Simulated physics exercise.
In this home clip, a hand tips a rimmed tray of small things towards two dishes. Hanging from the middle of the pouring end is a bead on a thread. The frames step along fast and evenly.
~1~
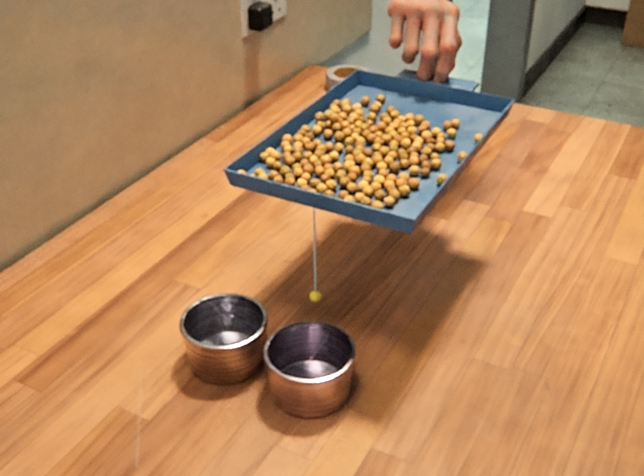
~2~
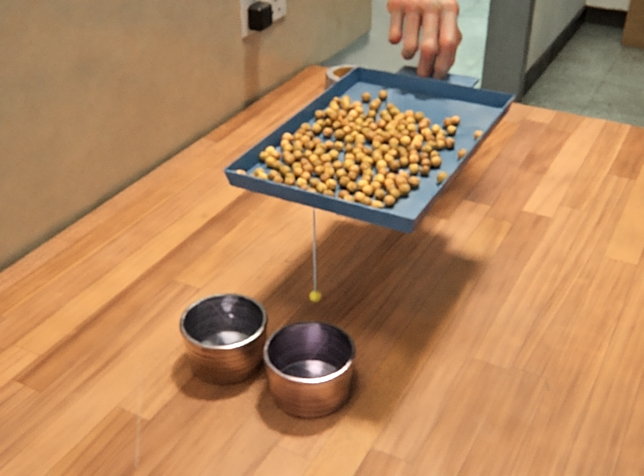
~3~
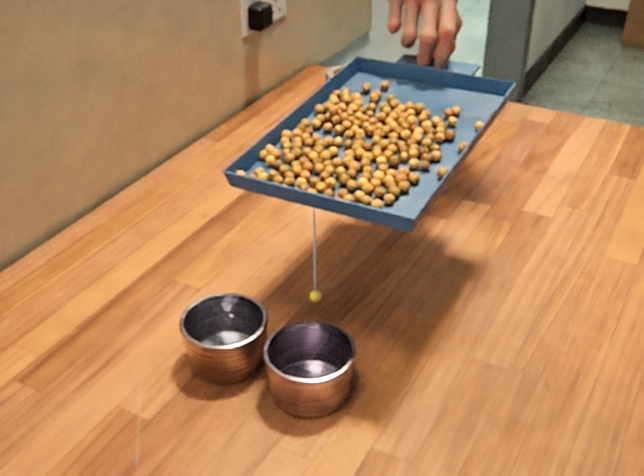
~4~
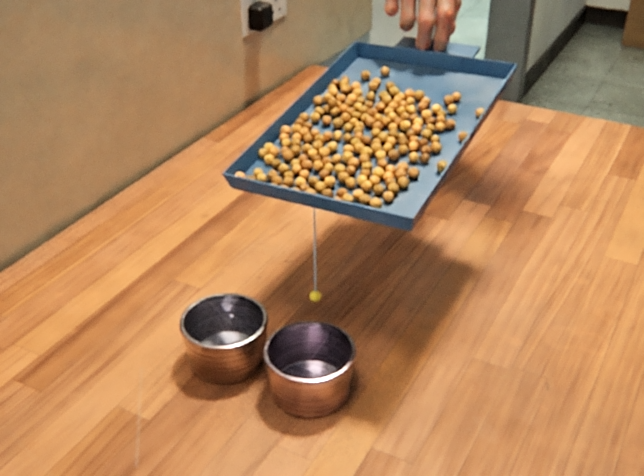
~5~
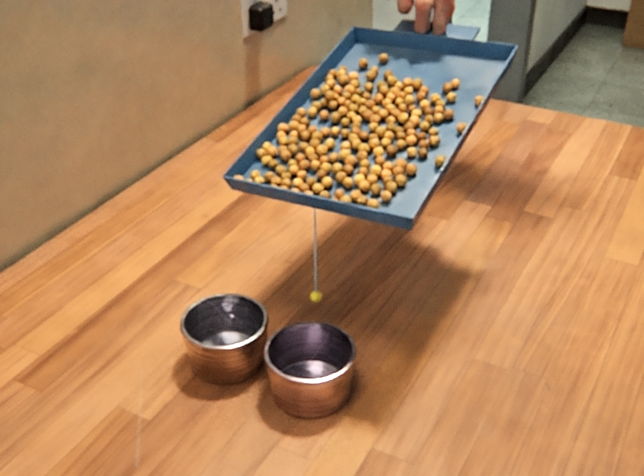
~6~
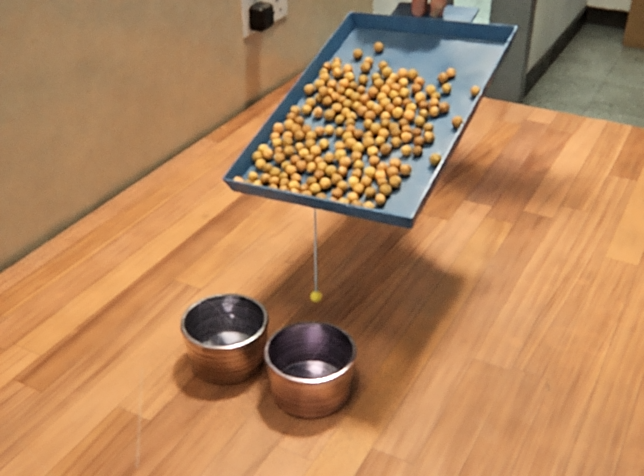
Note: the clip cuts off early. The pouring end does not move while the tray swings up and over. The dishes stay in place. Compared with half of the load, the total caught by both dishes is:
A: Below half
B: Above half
(B) Above half.
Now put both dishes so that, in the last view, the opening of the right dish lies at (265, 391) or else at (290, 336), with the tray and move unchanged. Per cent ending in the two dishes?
About 0% on the first try and 80% on the second.
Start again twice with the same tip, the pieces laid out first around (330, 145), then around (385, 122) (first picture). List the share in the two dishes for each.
From the first start you get 70 in a hundred, from the second 60 in a hundred.
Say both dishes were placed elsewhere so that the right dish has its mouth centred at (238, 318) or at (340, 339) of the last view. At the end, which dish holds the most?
The first try: The right-side dish. The second: The left-side dish.
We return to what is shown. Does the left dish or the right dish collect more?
Of the two, the left-side one is the fuller.
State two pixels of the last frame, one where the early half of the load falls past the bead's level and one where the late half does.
Close to (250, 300), then close to (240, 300).
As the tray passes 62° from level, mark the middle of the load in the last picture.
The load is centred about (290, 175).
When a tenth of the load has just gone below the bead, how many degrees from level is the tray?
Roughly 70 degrees of turn.
Soon after the last picture, tray tipped steeply; most on the tray; a stray few in the right dish; a stray few in the left dish; a small part in the air.
A little later, tray tipped past a quarter turn; a small part on the tray; about a quarter in the right dish; about half in the left dish; a small part outside both; a small part in the air.
Later still, tray tipped past a quarter turn; about a quarter in the right dish; about half in the left dish; about a quarter outside both.
By the end, tray tipped past a quarter turn; about a quarter in the right dish; about half in the left dish; about a quarter outside both.
